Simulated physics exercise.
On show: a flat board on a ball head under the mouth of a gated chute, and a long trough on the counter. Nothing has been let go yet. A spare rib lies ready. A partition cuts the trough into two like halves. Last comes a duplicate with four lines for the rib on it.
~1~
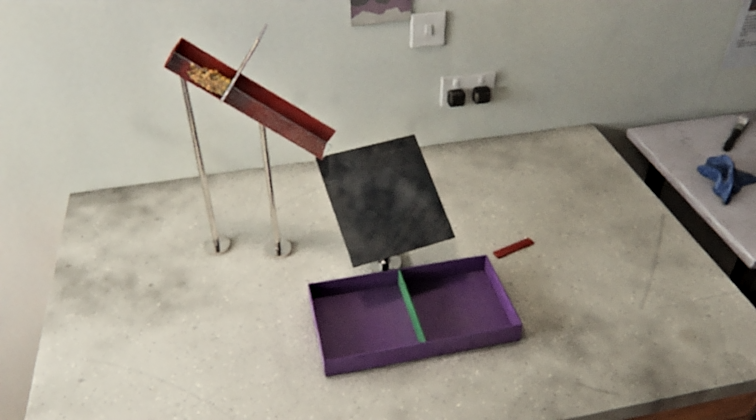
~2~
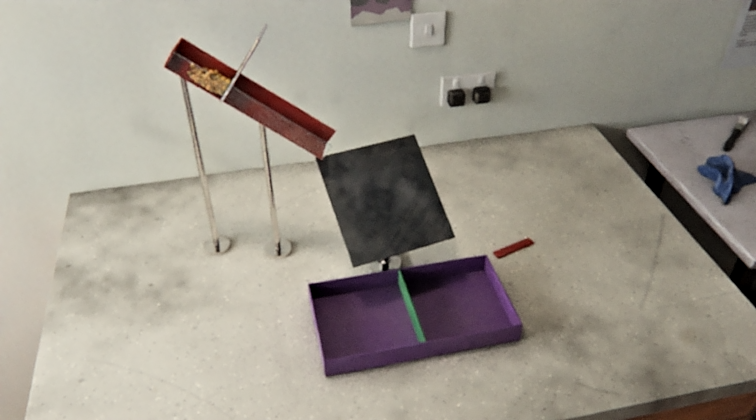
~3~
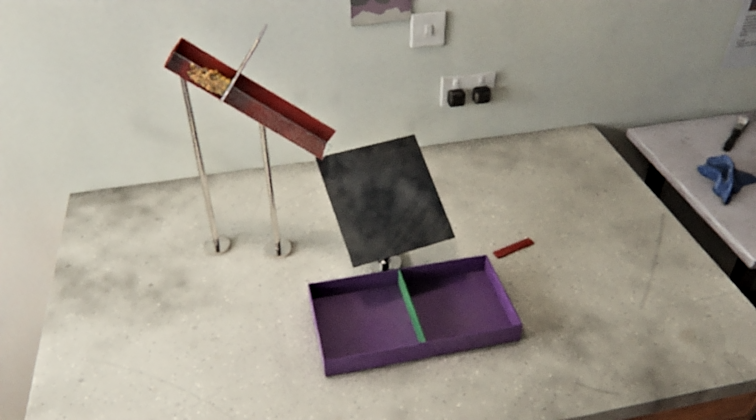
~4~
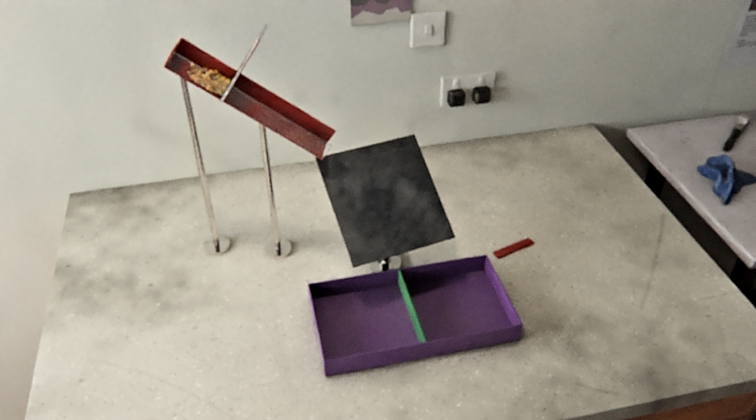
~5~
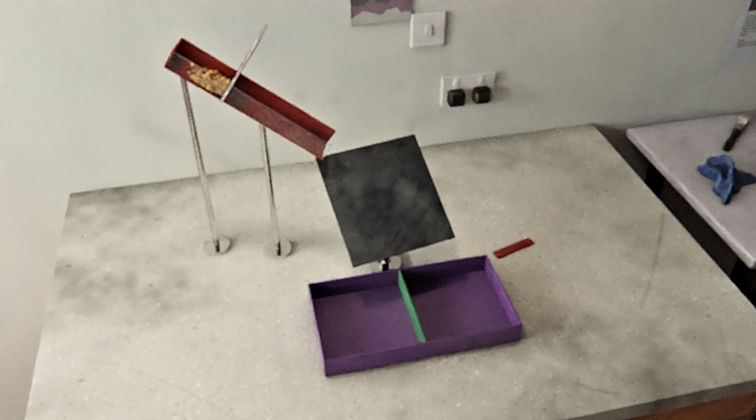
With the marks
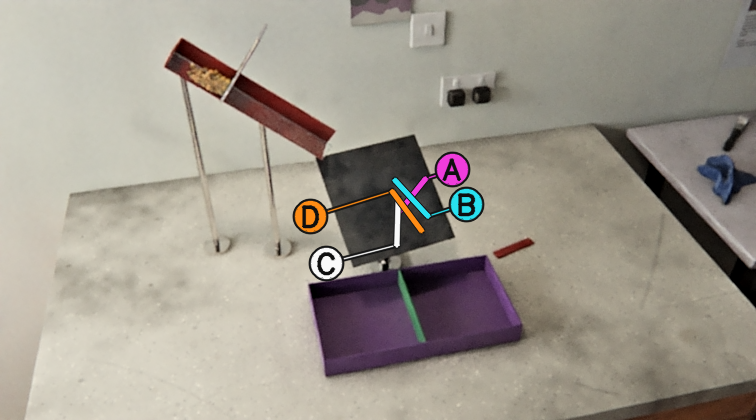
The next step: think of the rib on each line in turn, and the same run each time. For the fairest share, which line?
Line A does it best.
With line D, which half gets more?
The right half.
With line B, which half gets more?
The right half.
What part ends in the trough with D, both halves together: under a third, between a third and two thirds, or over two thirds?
Over two thirds.
On the marked copy, line A from (425, 178) to (397, 213); line B from (394, 180) to (428, 216); line C from (398, 198) to (396, 245); line D from (392, 191) to (421, 230).
Choosing A, of what is caught, close to half in the left half, close to half in the right.
Choosing B, of what is caught, a small share in the left half, all but a few in the right.
Choosing C, of what is caught, the bulk in the left half, a small share in the right.
Choosing D, of what is caught, a small share in the left half, all but a few in the right.
